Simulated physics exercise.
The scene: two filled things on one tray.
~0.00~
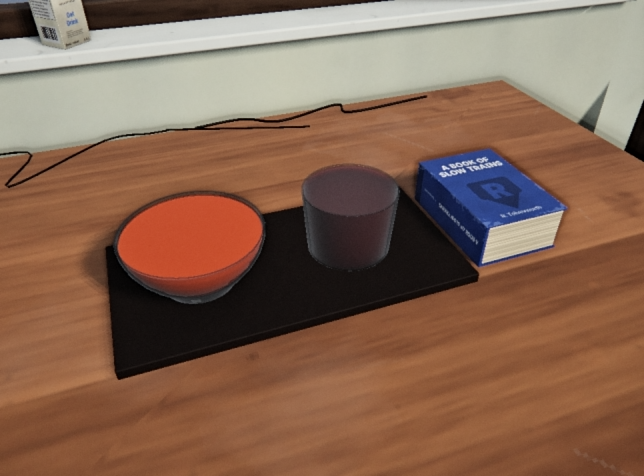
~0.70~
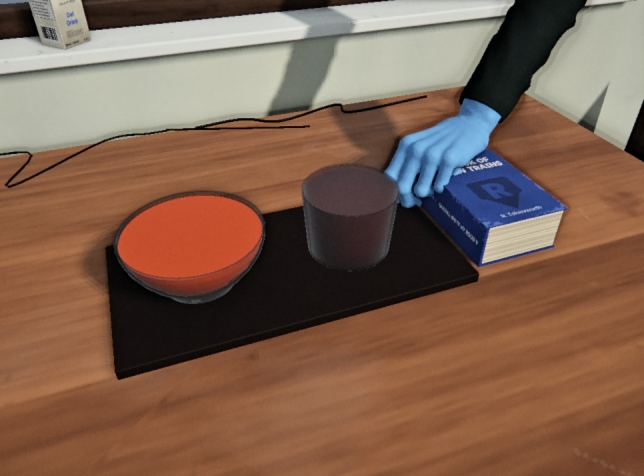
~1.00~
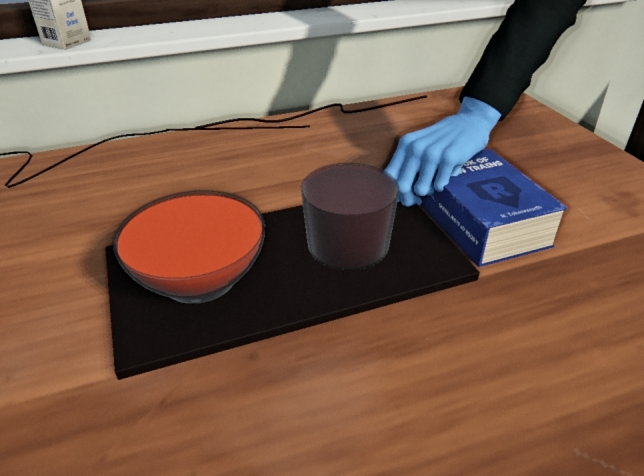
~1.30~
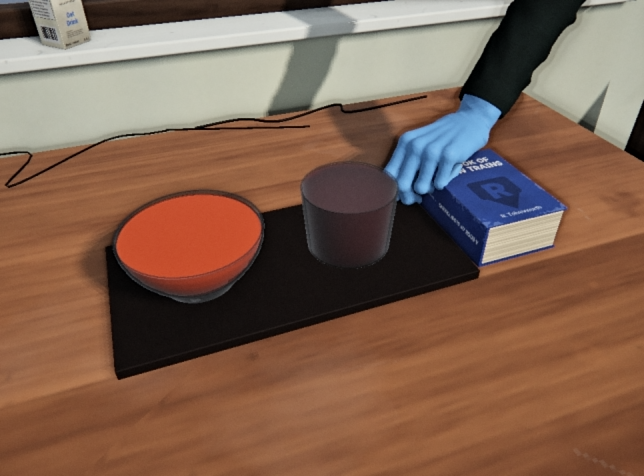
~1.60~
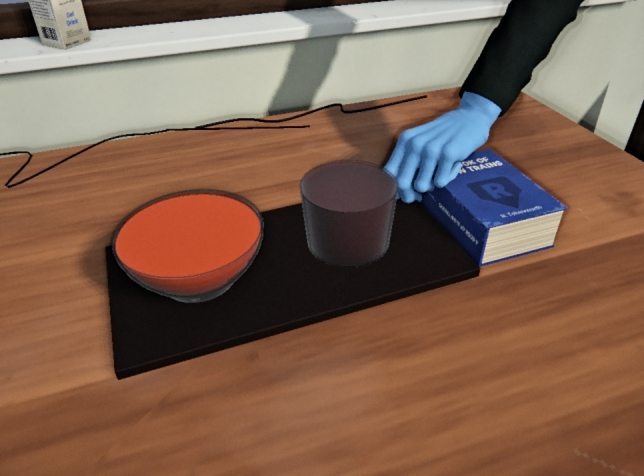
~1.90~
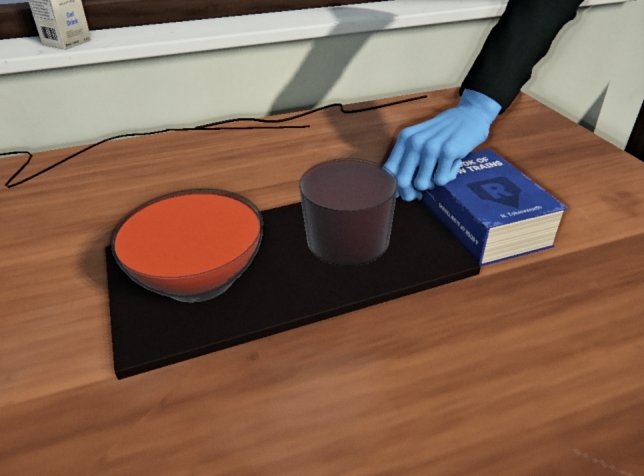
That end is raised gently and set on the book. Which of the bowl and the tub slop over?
On the left the bowl loses some, on the right the tub loses some.
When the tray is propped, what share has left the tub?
Roughly 8 per cent.
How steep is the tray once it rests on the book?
Roughly 9°.
By 2.6 s, the tray slopes by about 6°; bowl, it has slopped over; tub, it has slopped over.
By 3.4 s, the tray slopes by about 11°; bowl, it has slopped over; tub, it has slopped over.
By 4.6 s, the tray slopes by about 9°, resting on the book; bowl, it has slopped over; tub, it has slopped over.
